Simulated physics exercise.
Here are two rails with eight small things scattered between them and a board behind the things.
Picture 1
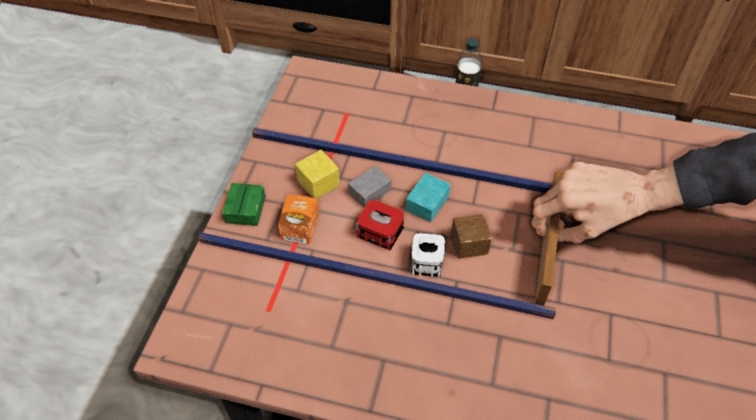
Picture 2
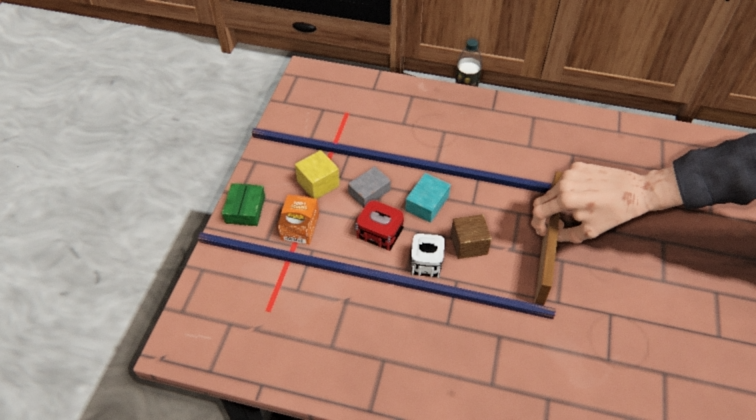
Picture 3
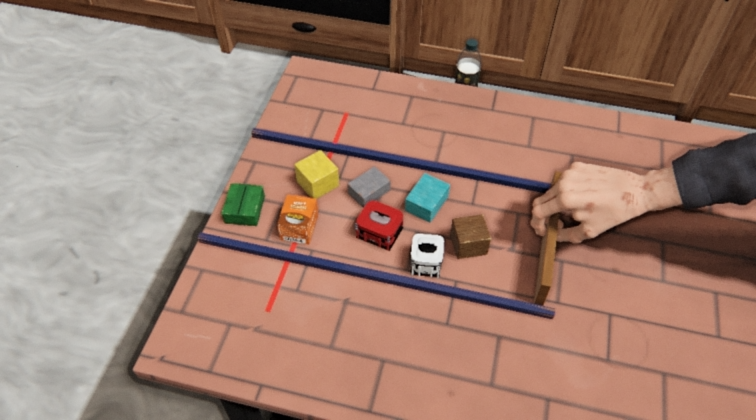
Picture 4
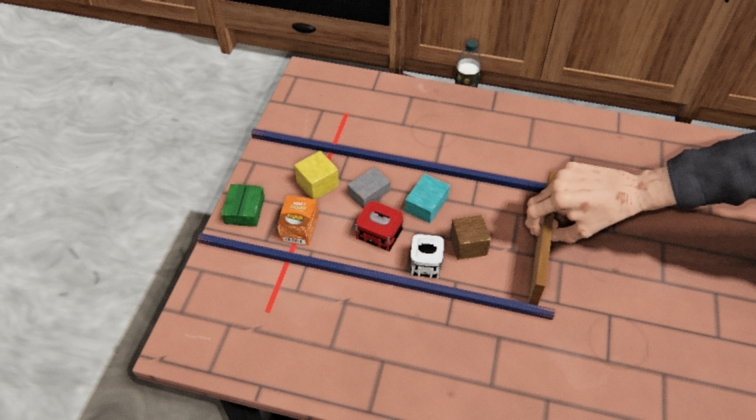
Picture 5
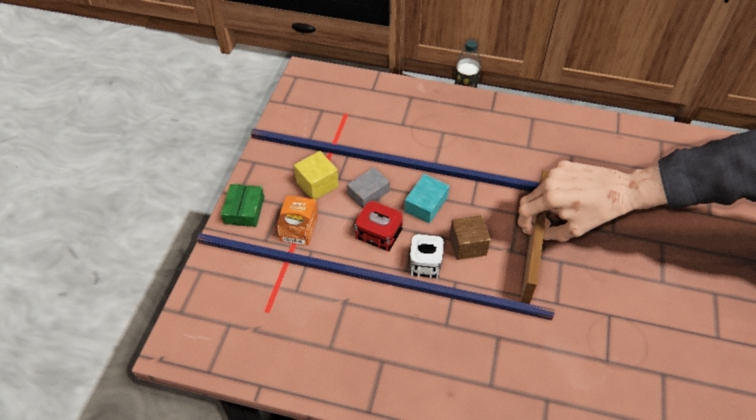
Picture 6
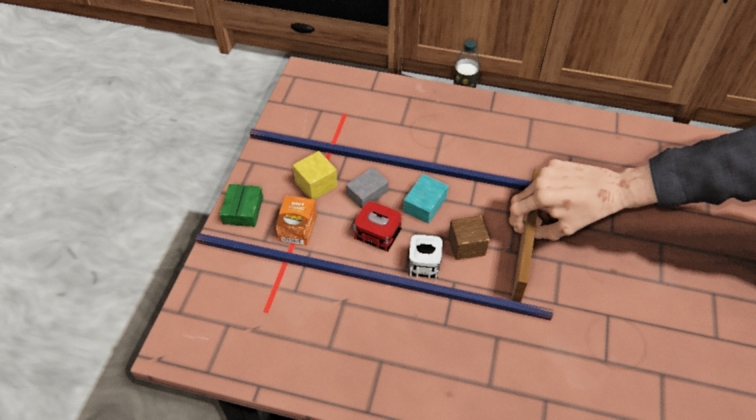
A hand in a dark sleeve grips a small upright wooden board at the right of a brick-patterned tabletop, seen from above at an angle, with wooden cabinets behind. Between two dark blue rails lie green, orange, yellow, grey, red, turquoise, white and brown objects, with red tape marks toward the left. The hand first stays nearly still, then slides the board slightly left toward the brown block, while the objects and view barely shift.
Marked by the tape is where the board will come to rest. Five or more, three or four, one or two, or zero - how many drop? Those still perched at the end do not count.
From what I see, the table loses one or two of them.
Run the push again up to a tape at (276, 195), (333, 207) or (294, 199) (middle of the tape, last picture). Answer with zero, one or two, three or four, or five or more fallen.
In turn: 3 or 4, none at all, just one or two.
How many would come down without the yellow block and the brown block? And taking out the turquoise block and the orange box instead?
That makes 0 fallen, then 0 fallen in the other try.
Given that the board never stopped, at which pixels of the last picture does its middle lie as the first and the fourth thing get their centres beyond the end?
Roughly (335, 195) for the earlier crossing, roughly (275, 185) for the later one.
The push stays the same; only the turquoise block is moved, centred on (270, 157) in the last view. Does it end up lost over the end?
Well, the turquoise block keeps its place.
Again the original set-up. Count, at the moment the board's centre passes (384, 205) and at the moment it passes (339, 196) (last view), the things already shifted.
At that stage 7; at the next, 8.
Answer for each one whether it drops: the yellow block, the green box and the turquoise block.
The yellow block stays on, the green box drops off, the turquoise block remains up.
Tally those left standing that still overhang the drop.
That comes to 2 of them.
Soon after, none off yet; green box at rest near (242, 205); orange box at rest near (297, 221); yellow block at rest near (315, 176).
After that, none off yet; green box at rest near (242, 205); orange box at rest near (297, 221); yellow block displaced a little near (306, 175).
And then, none off yet; green box displaced about its own width near (219, 201); orange box displaced about its own width near (246, 214); yellow block displaced well along near (264, 170).
In the end, the number that fall off is one or two; gone, green box.
